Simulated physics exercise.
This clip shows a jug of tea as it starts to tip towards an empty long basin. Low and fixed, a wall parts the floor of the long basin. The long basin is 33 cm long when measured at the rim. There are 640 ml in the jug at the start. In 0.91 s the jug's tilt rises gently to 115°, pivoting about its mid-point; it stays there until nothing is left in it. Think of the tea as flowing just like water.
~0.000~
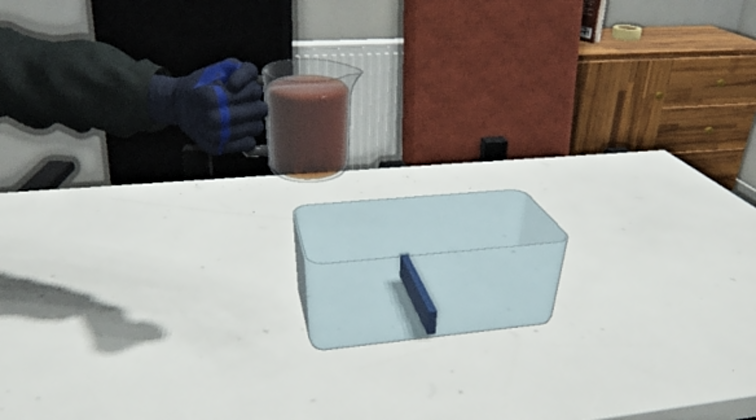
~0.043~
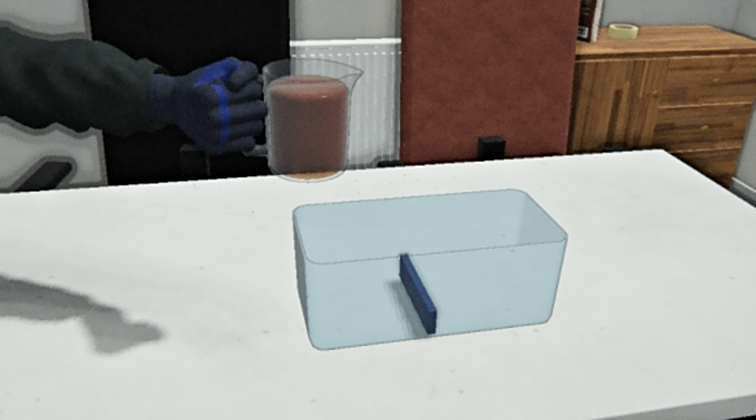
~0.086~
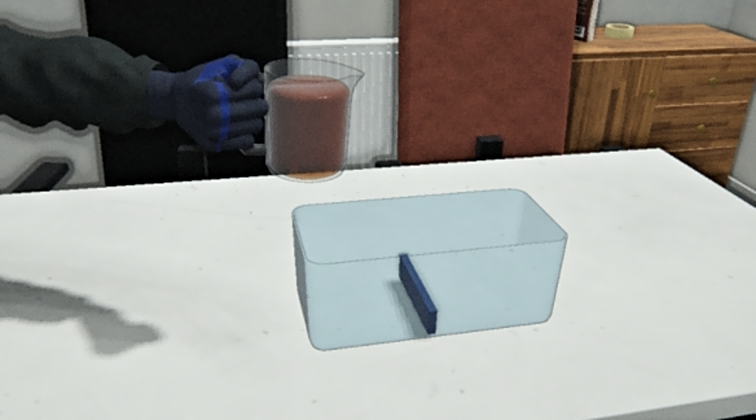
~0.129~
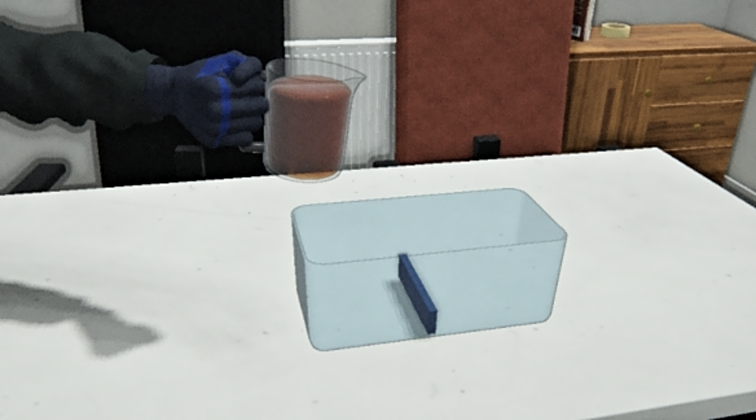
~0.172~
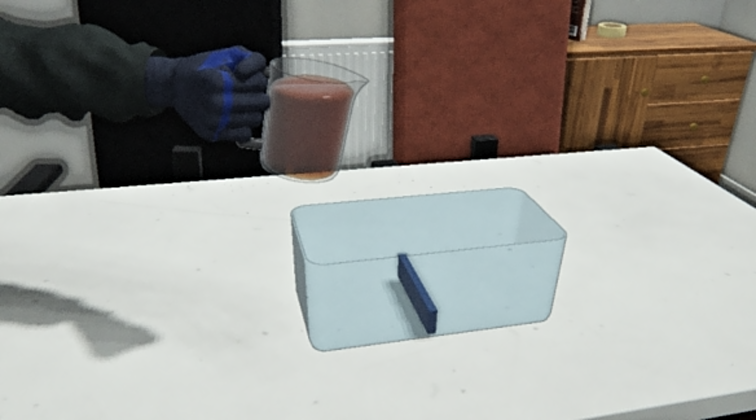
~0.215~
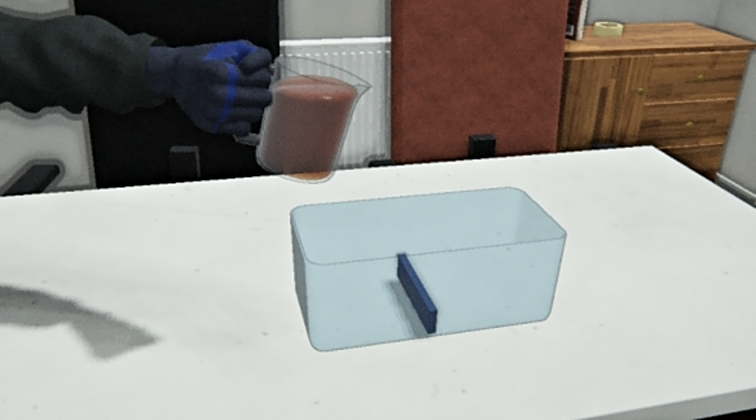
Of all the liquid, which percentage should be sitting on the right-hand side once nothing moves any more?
Around 42 per cent should be sitting there.
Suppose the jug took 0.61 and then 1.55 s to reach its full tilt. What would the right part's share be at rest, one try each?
Near 25 in a hundred on the first go and near 60 in a hundred on the second.
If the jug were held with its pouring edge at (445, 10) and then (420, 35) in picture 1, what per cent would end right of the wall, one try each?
Result: 80 per cent, then 90 per cent.
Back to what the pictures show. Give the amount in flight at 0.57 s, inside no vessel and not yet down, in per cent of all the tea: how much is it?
Some 20 per cent, I reckon.
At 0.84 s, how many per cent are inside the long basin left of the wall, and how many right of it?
Near 30 on the left, 36 on the right.
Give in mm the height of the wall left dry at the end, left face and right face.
I'd say some 20 mm on the left and some 26 mm on the right.
Then, 0.57 s in, the tilt is 80° and 73 per cent is still to pour, 2 is left of the wall and 5 right of it.
Then, 0.84 s in, the tilt is 113° and 16 per cent is still to pour, 30 is left of the wall and 36 right of it.
Then, 1.11 s in, the tilt is 115° and 0 per cent is still to pour, 55 is left of the wall and 41 right of it.
Then, 1.41 s in, the tilt is 115° and 0 per cent is still to pour, 56 is left of the wall and 42 right of it.
Finally, 56 per cent lies left of the wall, 42 right of it and 2 outside.
